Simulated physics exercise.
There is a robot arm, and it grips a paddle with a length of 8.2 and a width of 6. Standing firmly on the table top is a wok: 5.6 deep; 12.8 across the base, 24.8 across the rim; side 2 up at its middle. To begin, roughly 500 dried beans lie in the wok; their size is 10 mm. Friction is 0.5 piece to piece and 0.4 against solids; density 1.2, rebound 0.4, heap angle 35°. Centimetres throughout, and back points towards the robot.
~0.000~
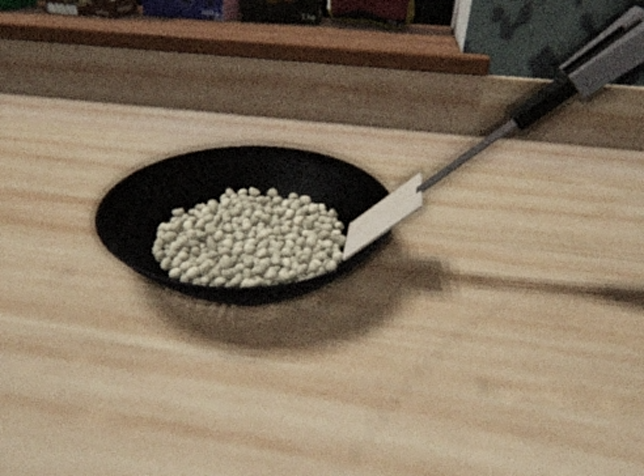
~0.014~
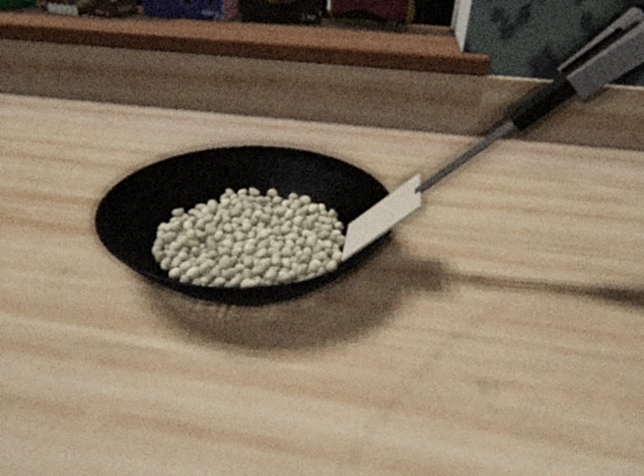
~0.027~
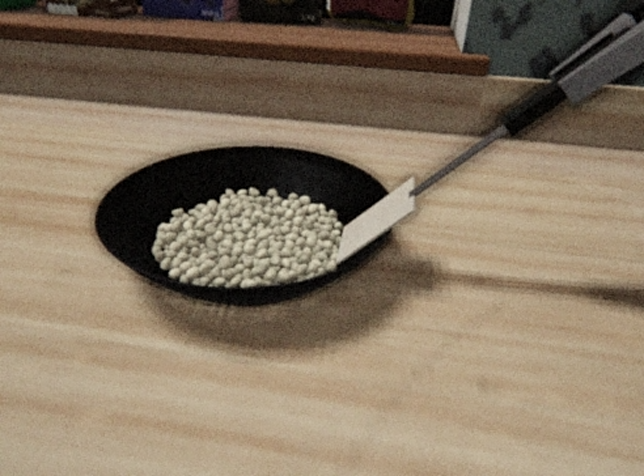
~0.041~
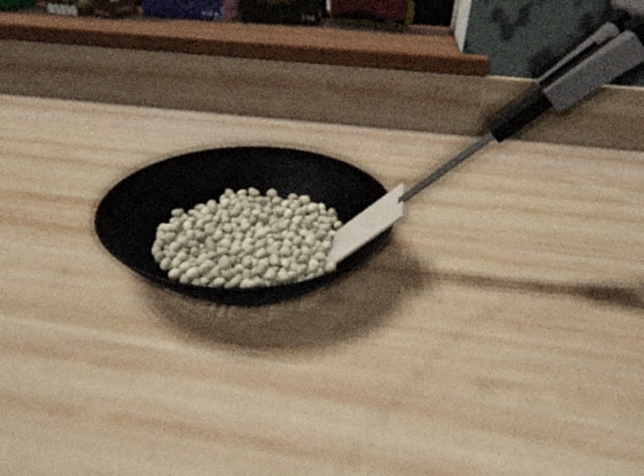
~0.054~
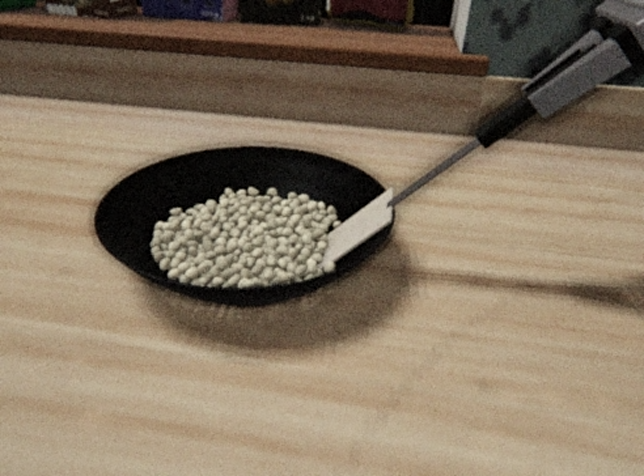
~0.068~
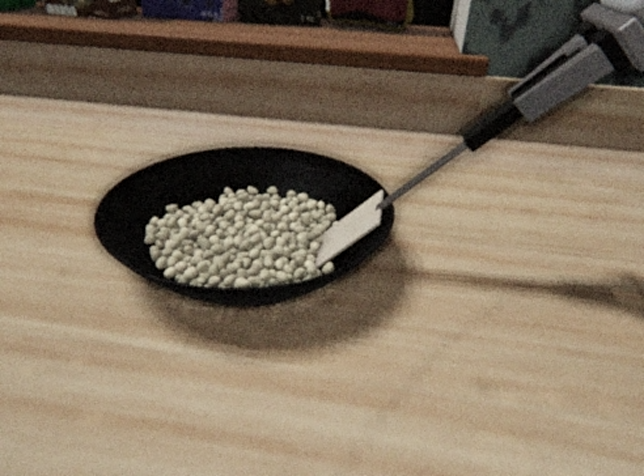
The clip opens on a black wok of pale dried beans on a wooden table, a robot arm's light-coloured paddle resting at its right side. The paddle slides slowly left and slightly down against the beans, then presses farther in, nudging the right edge of the pile slightly left.
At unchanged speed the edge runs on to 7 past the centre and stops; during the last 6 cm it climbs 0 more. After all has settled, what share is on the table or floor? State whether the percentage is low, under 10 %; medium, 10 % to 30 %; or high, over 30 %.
The percentage is low.
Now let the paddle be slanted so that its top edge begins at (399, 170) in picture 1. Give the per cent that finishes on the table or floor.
Near 5 in a hundred.
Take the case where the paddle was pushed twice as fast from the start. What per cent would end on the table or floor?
Near 15 %.
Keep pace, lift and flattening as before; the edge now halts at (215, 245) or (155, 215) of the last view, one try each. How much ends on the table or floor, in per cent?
Respectively some 0 and 20 percent end on the table or floor.
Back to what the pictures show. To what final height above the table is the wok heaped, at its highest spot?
It reaches around 6.5 cm.
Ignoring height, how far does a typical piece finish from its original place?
Some 3 cm.
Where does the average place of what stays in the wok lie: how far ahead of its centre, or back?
Roughly 4.0 cm ahead.
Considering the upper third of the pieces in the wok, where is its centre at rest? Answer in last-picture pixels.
I'd put it close to (163, 208).
By 0.14 s, sloping 46°, highest piece 4 above the table; 502 in the wok.
By 0.21 s, sloping 46°, highest piece 5 above the table; 502 in the wok.
By 0.45 s, sloping 46°, highest piece 6 above the table; 492 in the wok, 10 on the table or floor.
By 1.50 s, sloping 46°, highest piece 6 above the table; 492 in the wok, 10 on the table or floor.
Final count, 492 in the wok, 10 on the table or floor. That is 2 % on the table or floor.
